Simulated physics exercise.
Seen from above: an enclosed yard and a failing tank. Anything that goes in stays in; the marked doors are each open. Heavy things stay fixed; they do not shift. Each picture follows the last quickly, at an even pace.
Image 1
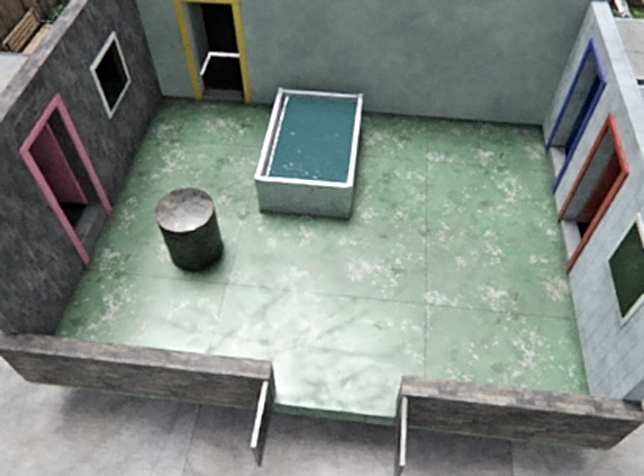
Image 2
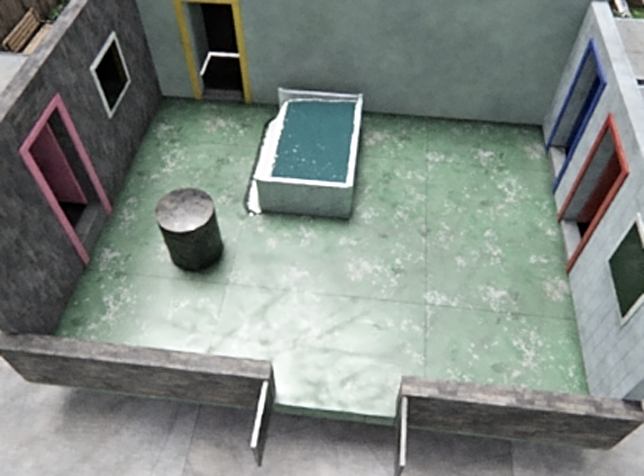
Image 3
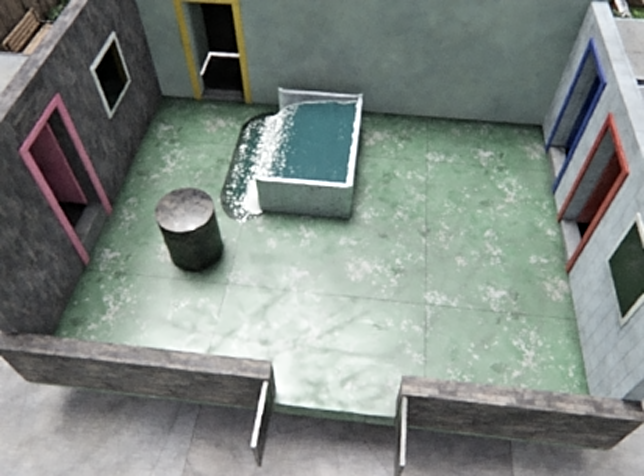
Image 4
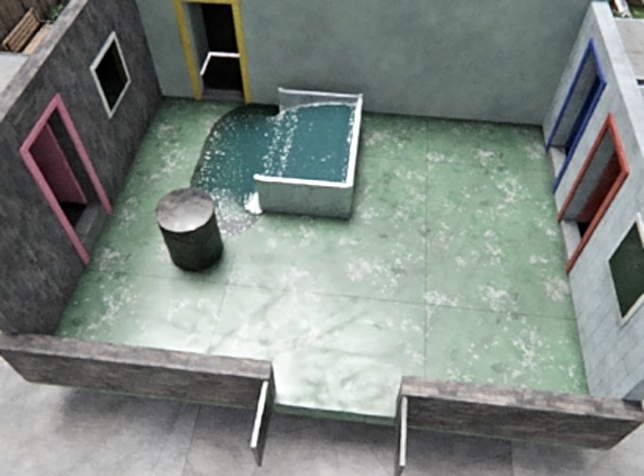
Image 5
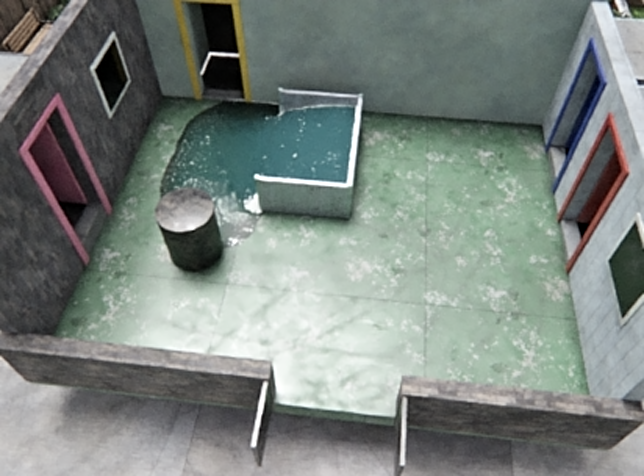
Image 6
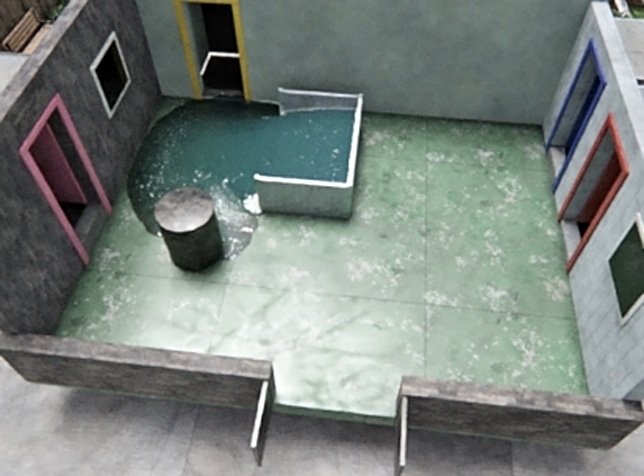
A walled yard with a mottled green floor is seen from above by a still camera. A pale rectangular tank of teal water stands near the back wall, with a dark grey cylinder to its left, a yellow-edged doorway behind, a pink one at left, and blue and red ones at right. The tank's left side gives way, and foaming water pours out leftward, spreading across the floor and around the cylinder.
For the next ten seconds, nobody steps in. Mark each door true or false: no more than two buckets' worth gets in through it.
Blue door: True, yellow door: False, pink door: True, red door: True.
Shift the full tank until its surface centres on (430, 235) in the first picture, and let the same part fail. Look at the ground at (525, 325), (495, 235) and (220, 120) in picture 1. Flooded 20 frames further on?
Going through them in turn: Still bare, still bare and waterlogged.
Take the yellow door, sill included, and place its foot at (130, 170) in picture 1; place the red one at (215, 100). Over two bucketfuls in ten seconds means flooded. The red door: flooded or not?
Checking it, I find the red door overflows.
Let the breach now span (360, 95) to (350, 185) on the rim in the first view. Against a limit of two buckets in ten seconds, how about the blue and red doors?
Check - blue door: Comes out above; red door: Comes out above.
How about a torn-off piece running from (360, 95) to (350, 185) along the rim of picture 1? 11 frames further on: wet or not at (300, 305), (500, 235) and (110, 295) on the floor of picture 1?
Unwetted, submerged, unwetted.
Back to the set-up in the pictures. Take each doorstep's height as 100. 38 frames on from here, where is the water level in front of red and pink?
The first comes to about 0 percent, the second to about 20 percent.
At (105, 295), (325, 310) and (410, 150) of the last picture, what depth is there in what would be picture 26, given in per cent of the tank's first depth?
Around 10, 0 and 0 percent, in that order.
A moment on, water covers 25 % of the floor; the blue door not reached, the yellow door under two buckets in, the pink door wet at the sill, nothing in, the red door not reached.
Next, water covers 25 % of the floor; the blue door not reached, the yellow door under two buckets in, the pink door wet at the sill, nothing in, the red door not reached.
Then, water covers 35 % of the floor; the blue door not reached, the yellow door over two buckets in, the pink door wet at the sill, nothing in, the red door not reached.
Later, water covers 70 % of the floor; the blue door wet at the sill, nothing in, the yellow door far over two buckets in, the pink door wet at the sill, nothing in, the red door not reached.
In the end, water covers 85 % of the floor; the blue door wet at the sill, nothing in, the yellow door far over two buckets in, the pink door wet at the sill, nothing in, the red door wet at the sill, nothing in.
